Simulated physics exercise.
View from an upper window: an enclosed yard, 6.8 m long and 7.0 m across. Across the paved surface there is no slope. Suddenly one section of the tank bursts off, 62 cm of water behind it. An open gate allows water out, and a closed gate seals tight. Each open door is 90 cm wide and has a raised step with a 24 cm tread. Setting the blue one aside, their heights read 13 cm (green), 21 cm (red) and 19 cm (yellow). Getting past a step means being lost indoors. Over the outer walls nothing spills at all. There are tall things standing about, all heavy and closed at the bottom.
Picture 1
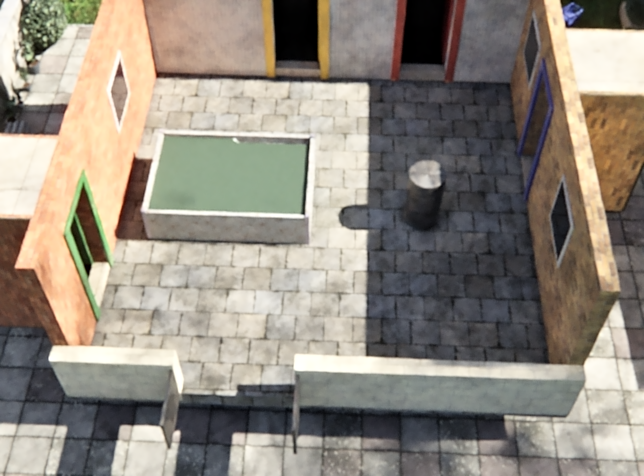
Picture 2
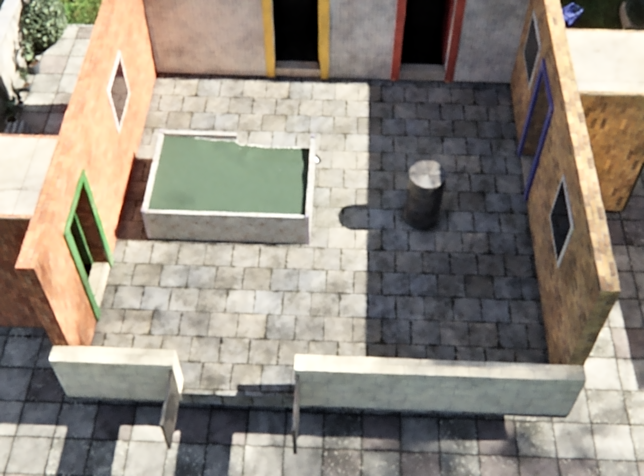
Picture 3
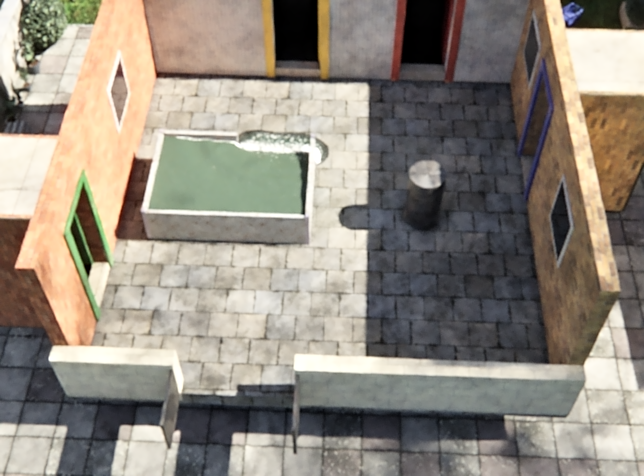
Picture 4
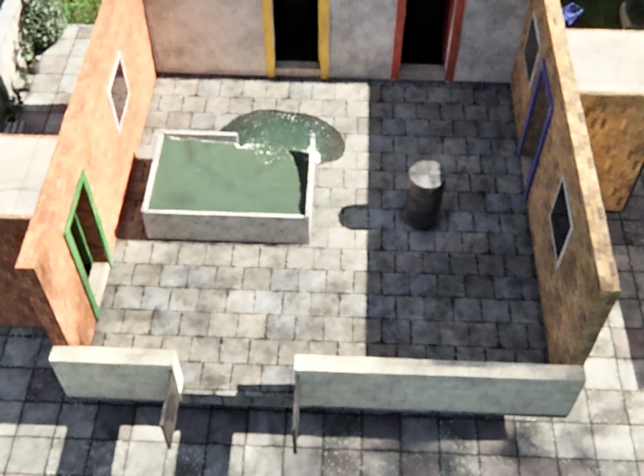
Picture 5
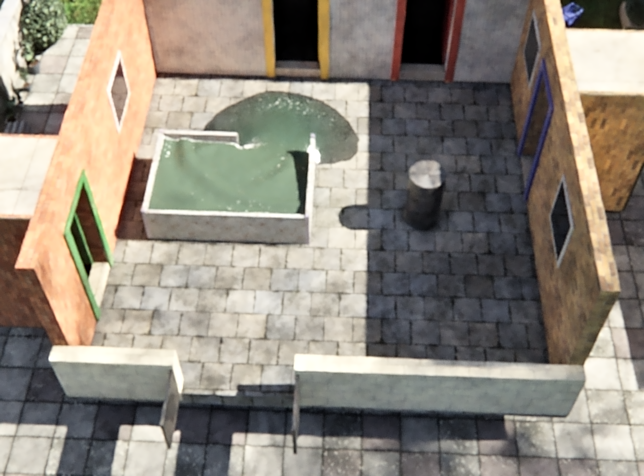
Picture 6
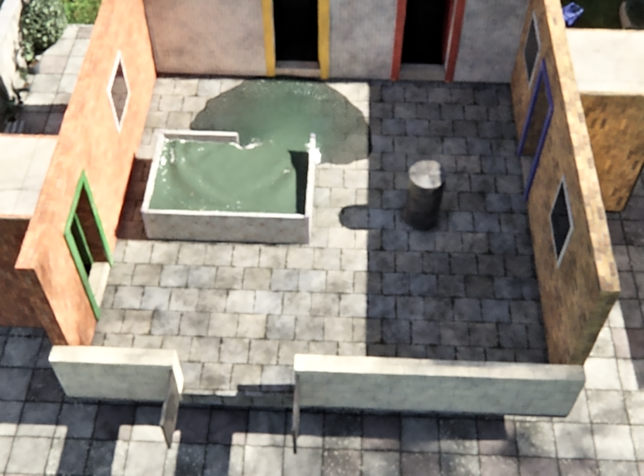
A tank of green water breaks open at the back and water spreads across the paving.
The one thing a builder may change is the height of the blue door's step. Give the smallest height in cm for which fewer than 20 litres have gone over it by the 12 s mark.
About 6 cm.
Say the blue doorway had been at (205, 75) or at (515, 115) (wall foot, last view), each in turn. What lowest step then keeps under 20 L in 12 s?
About 11.5 and 19 cm.
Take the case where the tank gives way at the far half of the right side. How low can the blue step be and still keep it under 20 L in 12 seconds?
With that break, close to 21 cm.
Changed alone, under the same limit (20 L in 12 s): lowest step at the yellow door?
Door yellow, min height approx. 30 cm.
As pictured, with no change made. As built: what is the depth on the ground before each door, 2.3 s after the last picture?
Lab note, cm: Green 0; red 13; yellow 26; blue 0.
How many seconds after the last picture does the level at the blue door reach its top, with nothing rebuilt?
It peaks at about 4.5 s.
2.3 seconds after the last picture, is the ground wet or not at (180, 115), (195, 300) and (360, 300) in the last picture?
First wet through, second bone-dry, third bone-dry.
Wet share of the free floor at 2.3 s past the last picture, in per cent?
About 30 per cent.
Then, 0.7 s after the last picture water covers 20 % of the floor, deepest (36 cm) near (295, 161); it has not reached the blue door.
Then, 2.3 s after the last picture water covers 30 % of the floor, deepest (30 cm) near (503, 87); it has not reached the blue door.
Then, 11.3 s after the last picture water covers 95 % of the floor, deepest (10 cm) near (519, 391); 6 cm at the blue door, 0 litres in over its 11 cm step.
At the blue door as built, the water peaked near 10 cm, 4.3 s after the last picture.
Run again over the same 12 s with other heights there, 33 litres in over 5 cm, 15 litres over 6.5 cm. The limit of 20 litres is kept from about 6 cm up.
